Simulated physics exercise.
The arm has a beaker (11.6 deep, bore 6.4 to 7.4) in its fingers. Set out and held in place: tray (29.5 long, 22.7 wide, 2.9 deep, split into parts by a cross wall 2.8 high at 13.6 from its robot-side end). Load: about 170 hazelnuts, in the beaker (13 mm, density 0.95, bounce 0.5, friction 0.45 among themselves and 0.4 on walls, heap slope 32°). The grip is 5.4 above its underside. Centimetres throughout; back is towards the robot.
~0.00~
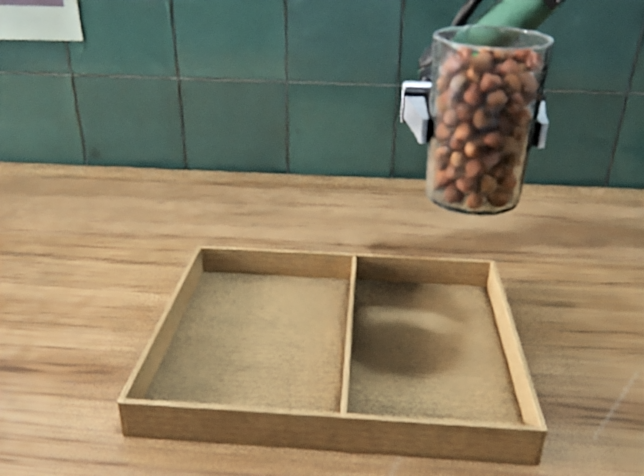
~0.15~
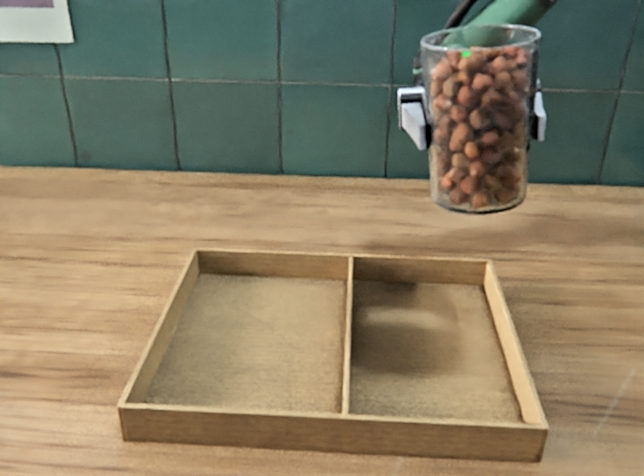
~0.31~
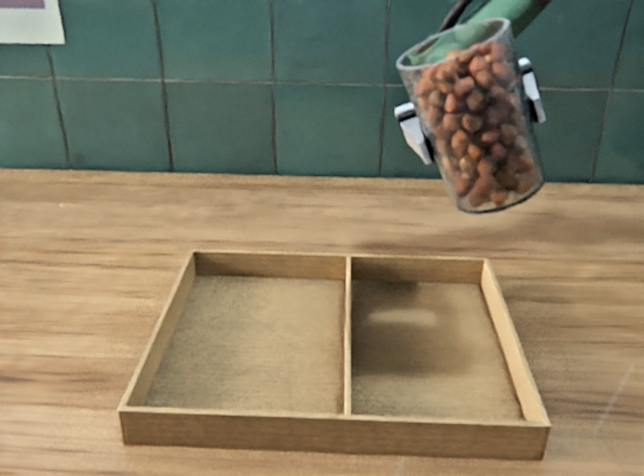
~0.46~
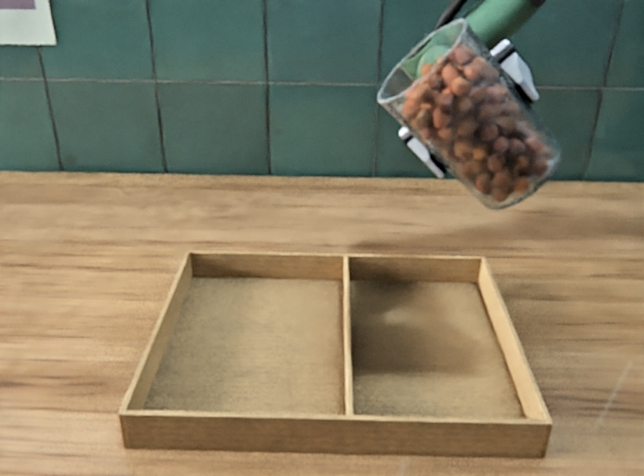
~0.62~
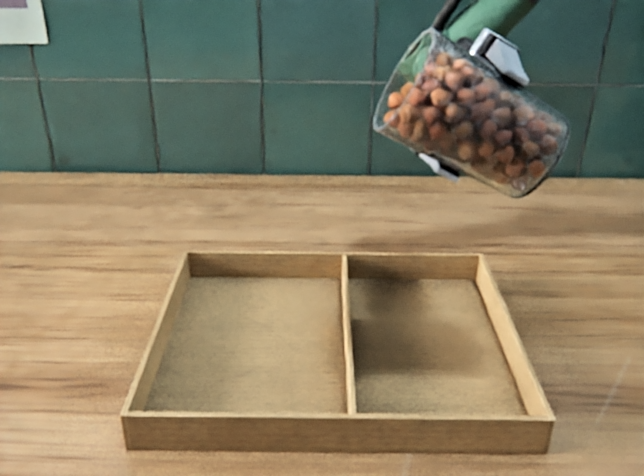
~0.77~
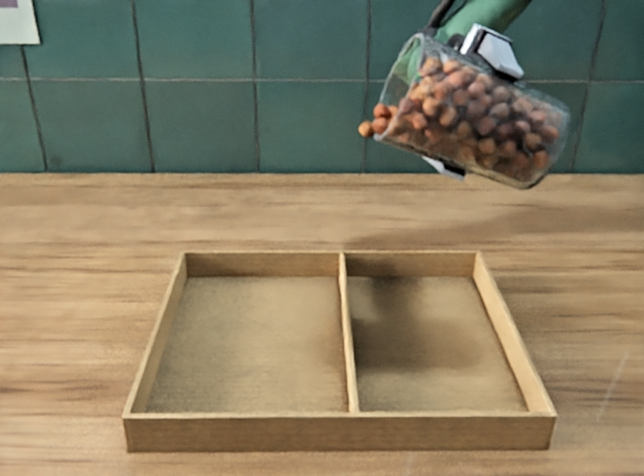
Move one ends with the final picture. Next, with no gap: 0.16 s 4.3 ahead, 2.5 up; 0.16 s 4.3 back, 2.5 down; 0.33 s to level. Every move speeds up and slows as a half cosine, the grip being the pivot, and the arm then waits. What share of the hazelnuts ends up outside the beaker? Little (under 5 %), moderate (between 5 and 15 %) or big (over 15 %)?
A big share, over 15 %, ends outside the beaker.
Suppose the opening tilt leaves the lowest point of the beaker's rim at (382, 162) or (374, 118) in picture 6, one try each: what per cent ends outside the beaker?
Some 55 and 10 per cent.
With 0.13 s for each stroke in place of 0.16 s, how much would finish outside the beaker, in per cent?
Then about 40 per cent.
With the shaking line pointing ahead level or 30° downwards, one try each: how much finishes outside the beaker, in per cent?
About 15 and 10 per cent.
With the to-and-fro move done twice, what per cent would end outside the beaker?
It would be near 35 per cent.
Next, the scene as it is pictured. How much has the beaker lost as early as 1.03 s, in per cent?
Near 10 per cent so far.
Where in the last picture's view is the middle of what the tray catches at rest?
Near (251, 342).
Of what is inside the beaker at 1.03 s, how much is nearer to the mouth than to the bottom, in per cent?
Roughly 65 per cent.
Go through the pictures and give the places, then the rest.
In the first frame, beaker middle at (482, 123), level; upper third of the load around (490, 82), from x 440 to 535, top at y 55; 169 in the beaker.
In the second frame, beaker middle at (479, 122), tilted 6° forward; upper third of the load around (484, 82), from x 440 to 525, top at y 55.
In the third frame, beaker middle at (477, 122), tilted 23° forward; upper third of the load around (473, 83), from x 425 to 530, top at y 50.
In the fourth frame, beaker middle at (474, 122), tilted 45° forward; upper third of the load around (461, 89), from x 410 to 545, top at y 55.
In the fifth frame, beaker middle at (473, 121), tilted 62° forward; upper third of the load around (455, 94), from x 395 to 550, top at y 60.
In the sixth frame, beaker middle at (472, 118), tilted 68° forward; upper third of the load around (463, 96), from x 365 to 550, top at y 65; 169 in the beaker.
By 1.03 s, tilted 68° forward, highest piece 25 above the table; 155 in the beaker, 1 in the far-side part, 13 in flight or on a rim.
By 1.29 s, tilted 23° forward, highest piece 25 above the table; 131 in the beaker, 31 in the far-side part, 4 in the robot-side part, 3 in flight or on a rim.
By 1.62 s, level, highest piece 25 above the table; 131 in the beaker, 33 in the far-side part, 4 in the robot-side part, 1 on the table or floor.
By 2.67 s, level, highest piece 25 above the table; 131 in the beaker, 33 in the far-side part, 4 in the robot-side part, 1 on the table or floor.
Final count, 131 in the beaker, 33 in the far-side part, 4 in the robot-side part, 1 on the table or floor. That is 22 % outside the beaker.
